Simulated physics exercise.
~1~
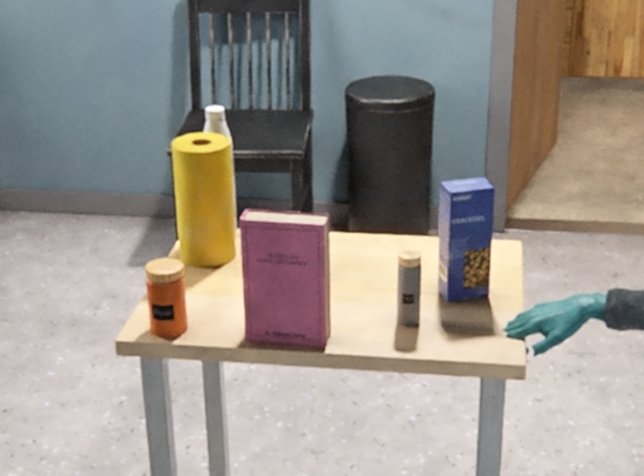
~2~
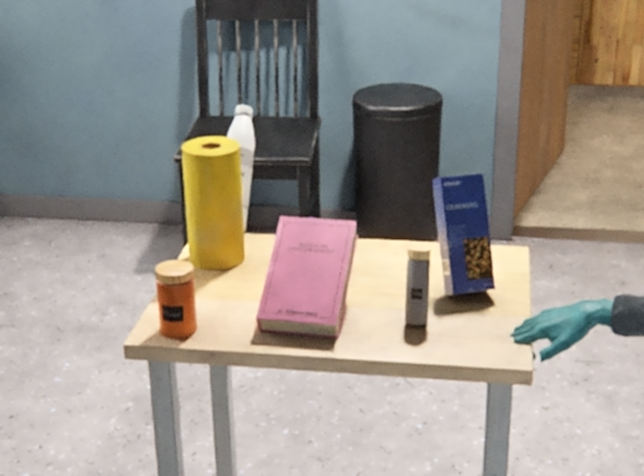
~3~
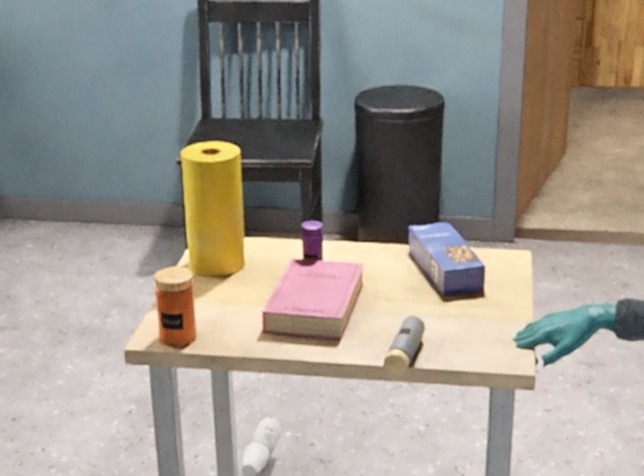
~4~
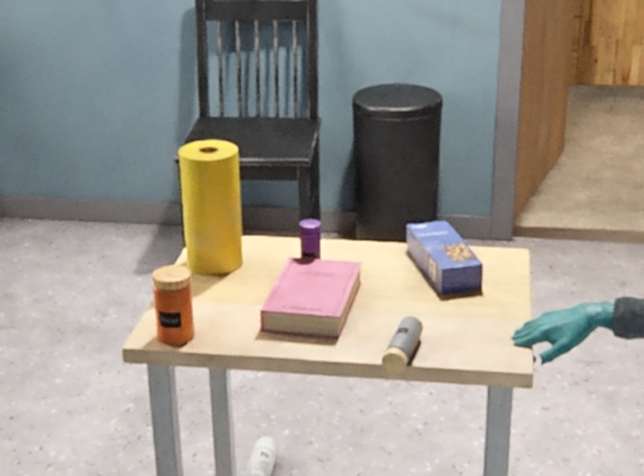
White bottle dropping off the back of a side table to the floor as pink book, blue packet and grey shaker topple.
